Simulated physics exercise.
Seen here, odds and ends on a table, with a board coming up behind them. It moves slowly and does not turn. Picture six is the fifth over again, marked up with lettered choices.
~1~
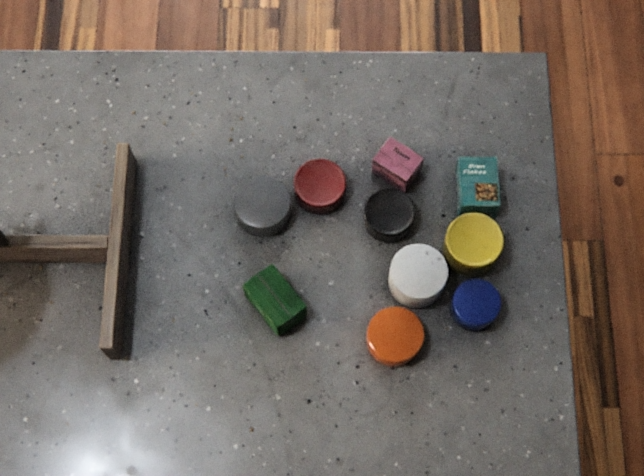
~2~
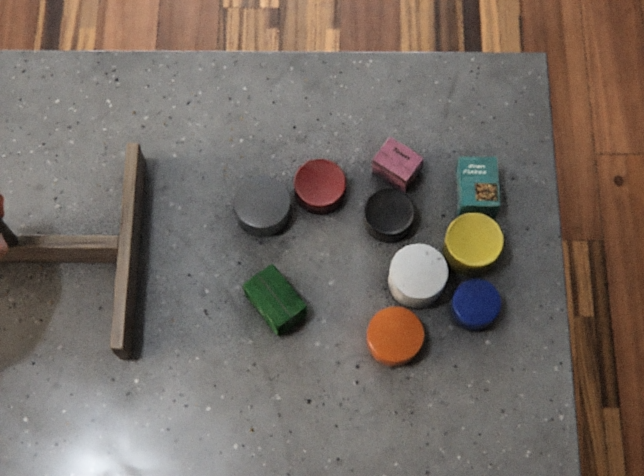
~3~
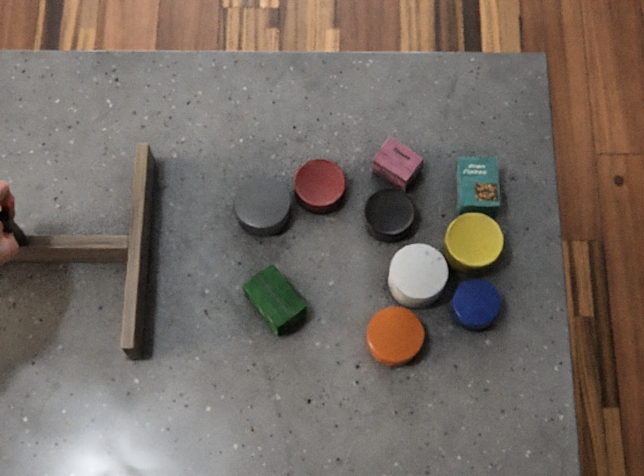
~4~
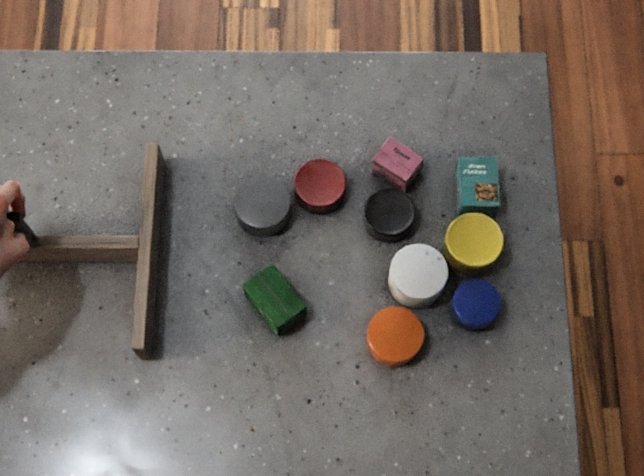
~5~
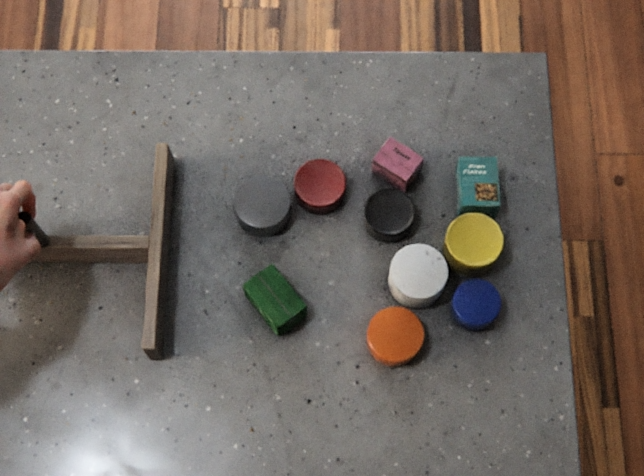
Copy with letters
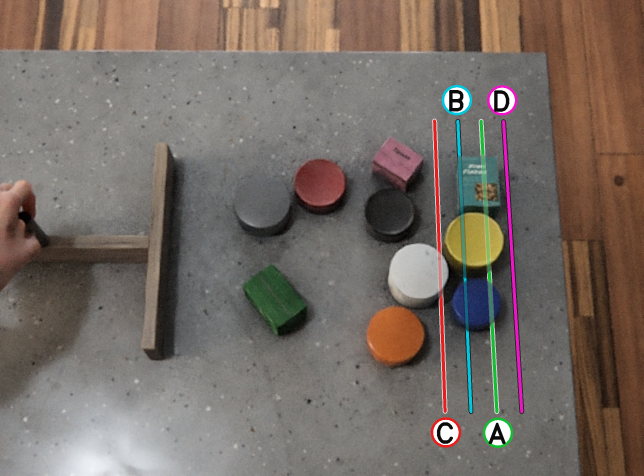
On a speckled grey tabletop, a hand comes into view at the left, moving a T-shaped wooden board slowly rightward toward colourful round tubs, a green box and small packets, which all stay still as the gap narrows.
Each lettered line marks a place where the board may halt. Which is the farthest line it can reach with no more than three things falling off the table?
A.
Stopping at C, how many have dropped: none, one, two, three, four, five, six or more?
The count is none.
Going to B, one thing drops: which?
The yellow jar.
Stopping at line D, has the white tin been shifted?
Yes.
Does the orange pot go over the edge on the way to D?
No.
On the marked copy, A at (489, 259); B at (464, 259); C at (440, 259); D at (512, 259).
Following A. Soon after the start, board (275, 243); red tub (353, 177); green box (304, 306).
Later, board (396, 243); yellow jar (517, 249); turquoise packet (504, 174).
In the end, board (490, 244); yellow jar over the edge; turquoise packet over the edge; three fallen.
As for the rest, B is within the limit but short; C is within the limit but short; D drops five.
